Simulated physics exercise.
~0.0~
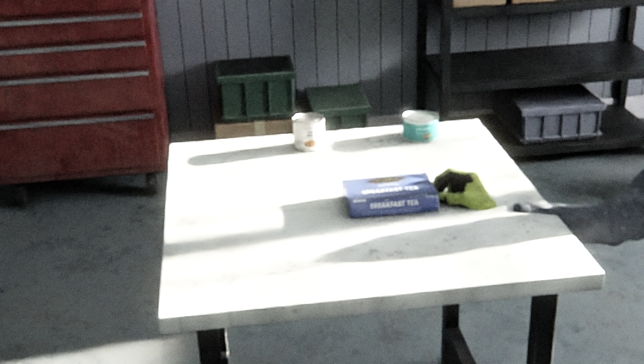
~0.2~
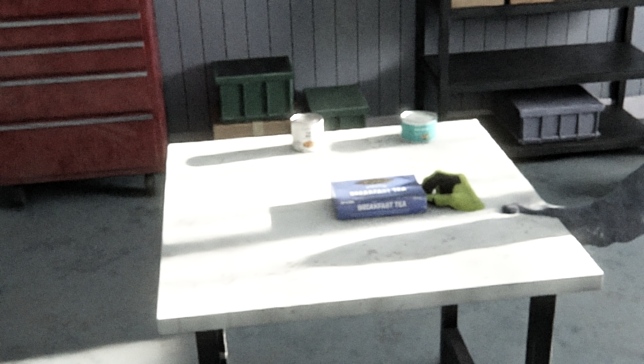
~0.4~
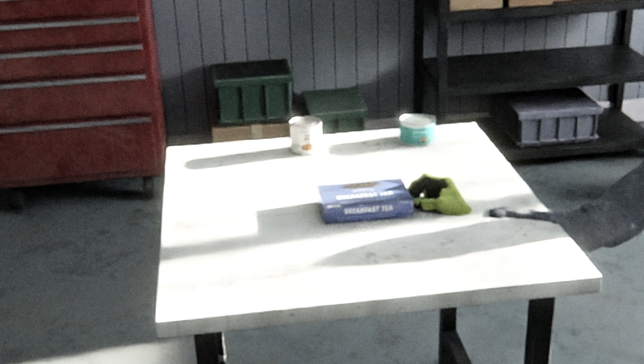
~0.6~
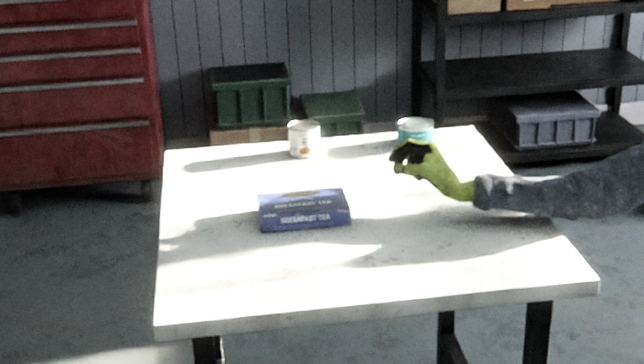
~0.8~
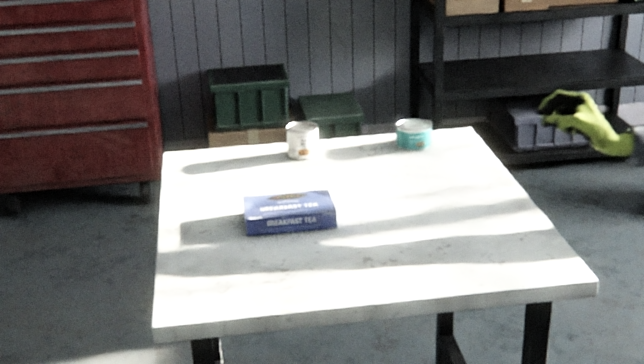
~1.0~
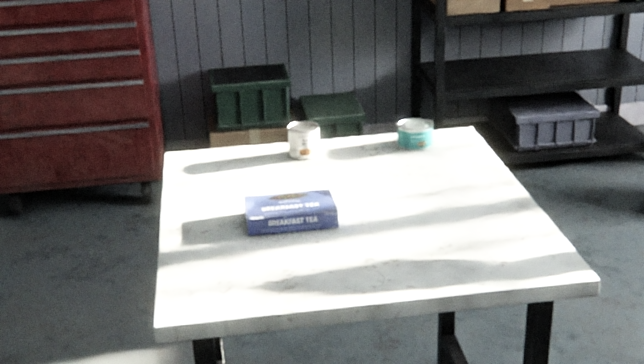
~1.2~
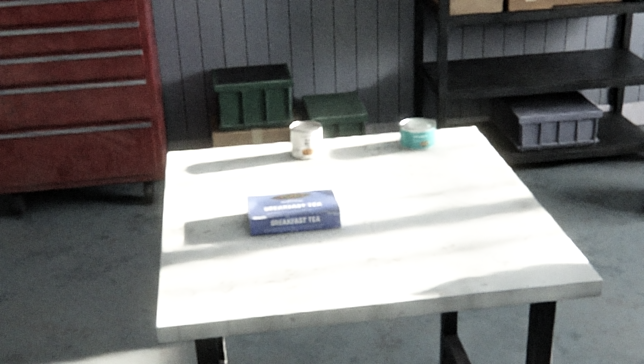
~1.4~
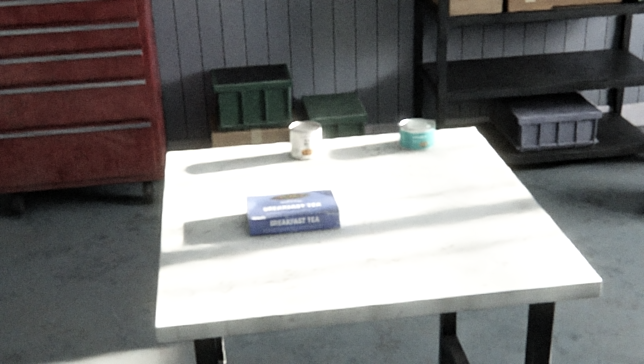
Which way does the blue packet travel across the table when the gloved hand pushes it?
The blue packet moves to the left across the tabletop.
